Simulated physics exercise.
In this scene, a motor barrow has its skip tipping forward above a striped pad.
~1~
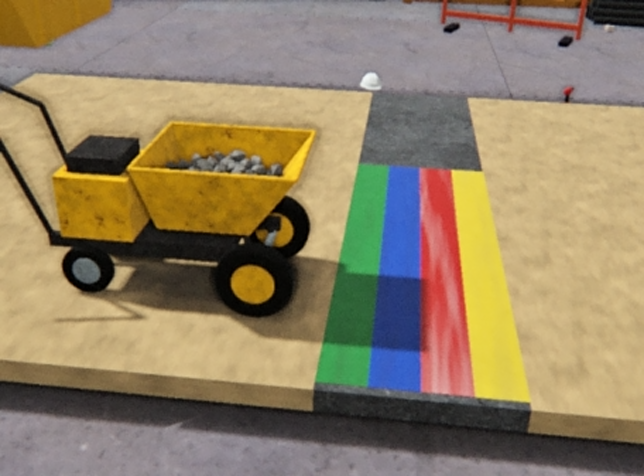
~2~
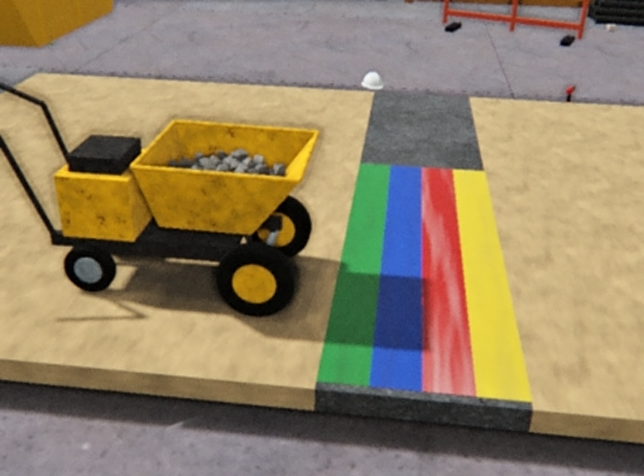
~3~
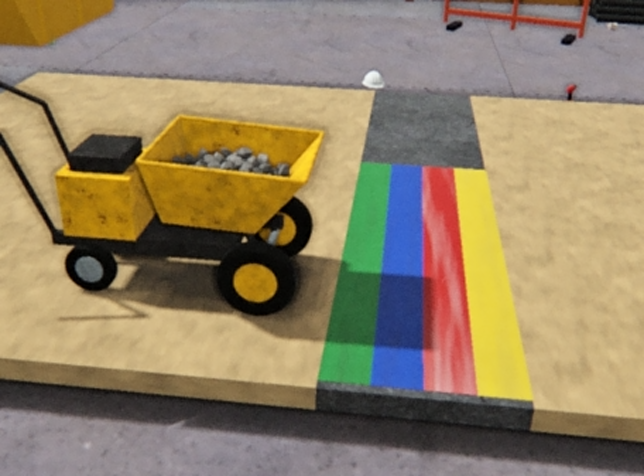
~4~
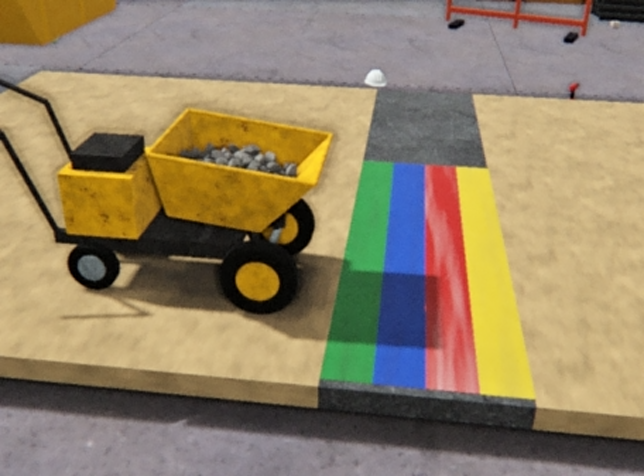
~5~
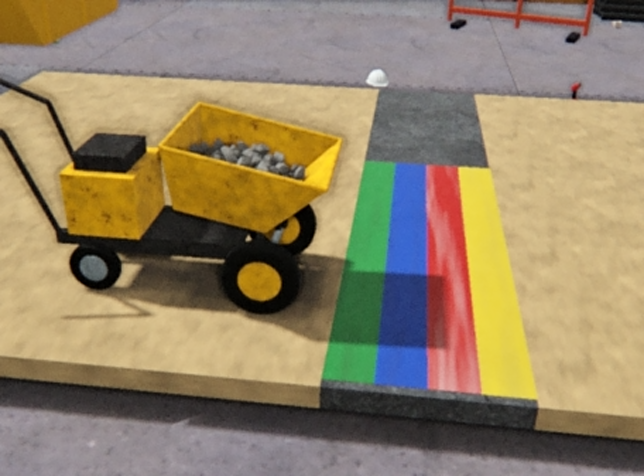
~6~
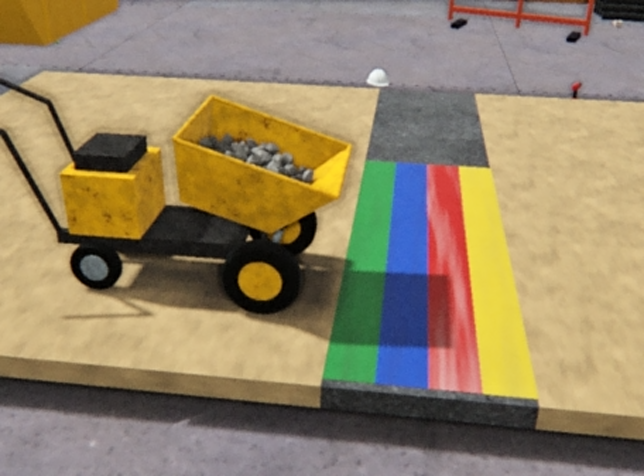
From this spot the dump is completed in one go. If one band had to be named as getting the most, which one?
I would name blue.
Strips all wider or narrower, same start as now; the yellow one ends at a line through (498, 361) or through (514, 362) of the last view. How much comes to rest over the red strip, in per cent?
The first gives around 30 %, the second around 30 %.
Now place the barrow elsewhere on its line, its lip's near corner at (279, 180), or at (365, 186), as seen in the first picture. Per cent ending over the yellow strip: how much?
Some 0 % then some 30 %.
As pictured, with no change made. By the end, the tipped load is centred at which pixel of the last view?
The centre comes to rest close to (422, 288).
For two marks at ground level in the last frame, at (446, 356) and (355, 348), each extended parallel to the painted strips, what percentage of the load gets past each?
20 % and 70 %, in that order.
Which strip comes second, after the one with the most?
Just behind the leader sits the strip in red.
Soon after the last picture, skip tipped steeply; all in the skip.
A little later, skip tipped right over; most in the skip; a small part over the blue strip.
Later still, skip tipped right over; about a third in the skip; a stray few over the green strip; about a third over the blue strip; about a quarter over the red strip; a stray few over the yellow strip; a stray few off the paint.
At rest, skip tipped right over; about a quarter in the skip; a stray few over the green strip; about a third over the blue strip; about a quarter over the red strip; a stray few over the yellow strip; a stray few off the paint.
